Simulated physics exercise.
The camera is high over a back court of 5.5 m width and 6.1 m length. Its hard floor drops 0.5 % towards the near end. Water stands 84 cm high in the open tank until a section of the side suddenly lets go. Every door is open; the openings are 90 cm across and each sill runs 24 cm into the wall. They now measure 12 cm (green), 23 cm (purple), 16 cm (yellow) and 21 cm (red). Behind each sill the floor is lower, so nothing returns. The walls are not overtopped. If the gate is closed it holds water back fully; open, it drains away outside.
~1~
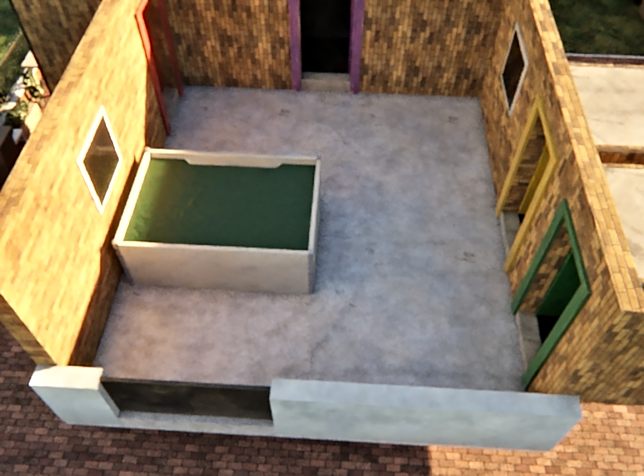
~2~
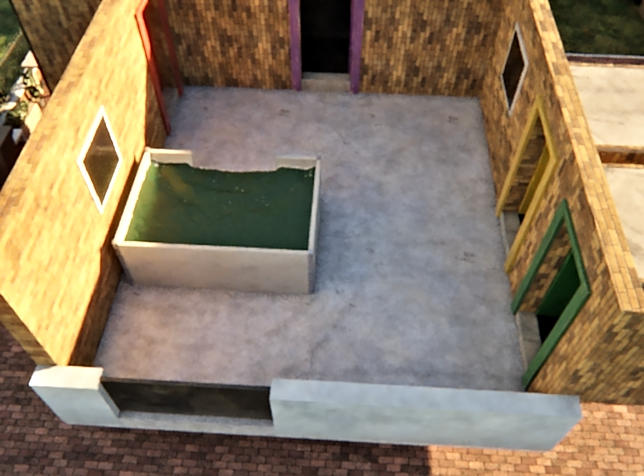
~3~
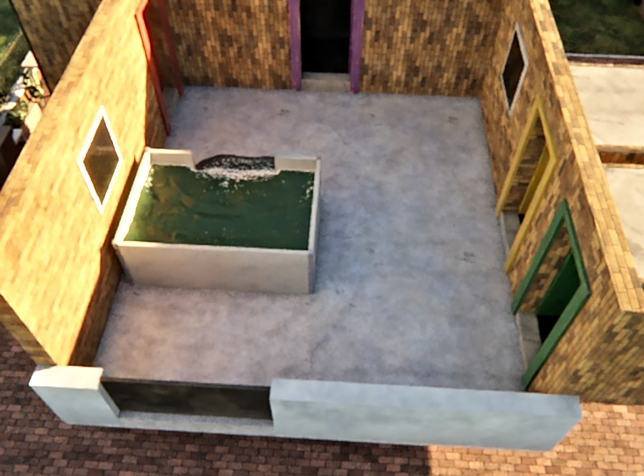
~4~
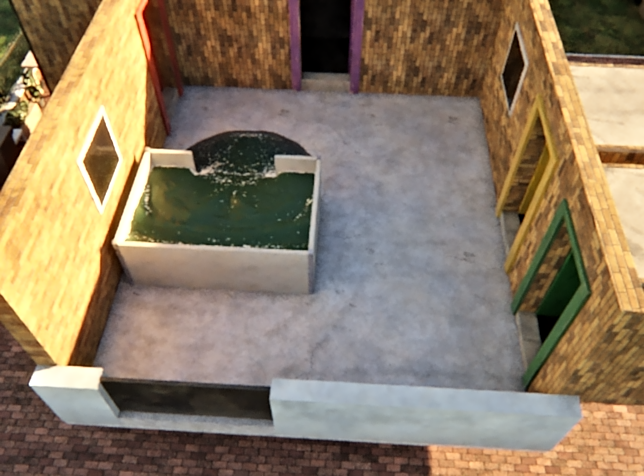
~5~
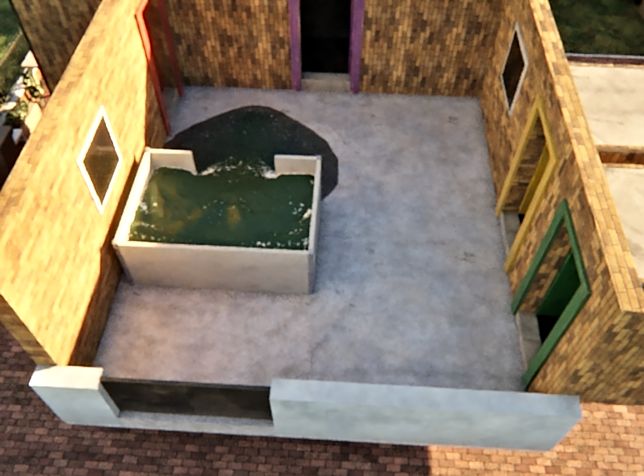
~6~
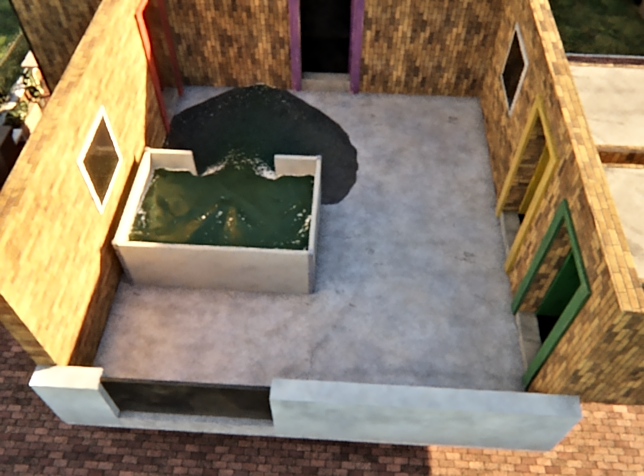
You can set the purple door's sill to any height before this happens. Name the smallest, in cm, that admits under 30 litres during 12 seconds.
Close to 25 cm is just enough.
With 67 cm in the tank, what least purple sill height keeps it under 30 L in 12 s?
Then roughly 19 cm.
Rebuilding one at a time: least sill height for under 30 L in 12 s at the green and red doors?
About 9.5 cm at green and 29 cm at red.
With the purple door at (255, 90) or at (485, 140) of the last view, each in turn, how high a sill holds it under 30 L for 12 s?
About 37 and 20 cm.
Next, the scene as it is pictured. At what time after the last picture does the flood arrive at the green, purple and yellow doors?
Green 3.2 s, purple 0.2 s, yellow 2.4 s.
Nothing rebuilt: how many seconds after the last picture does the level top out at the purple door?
At about 1.0 s.
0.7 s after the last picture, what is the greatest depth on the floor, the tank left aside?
About 60 cm.
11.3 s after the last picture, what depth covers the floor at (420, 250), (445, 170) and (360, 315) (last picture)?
About 5, 8 and 13 cm.
Then, 0.7 s after the last picture water covers 30 % of the floor, deepest (60 cm) near (180, 96); 35 cm at the purple door, 4 litres in over its 23 cm sill.
Then, 2.3 s after the last picture water covers 40 % of the floor, deepest (32 cm) near (477, 109); 23 cm at the purple door, 43 litres in over its 23 cm sill.
Then, 11.3 s after the last picture water covers 95 % of the floor, deepest (20 cm) near (259, 406); 8 cm at the purple door, 45 litres in over its 23 cm sill.
At the purple door as built, the water peaked near 35 cm, 0.9 s after the last picture.
With a sill of 22 cm, 53 litres would have come in within the 12 s; with 30 cm, 9 litres. So under 30 litres takes about 25 cm.
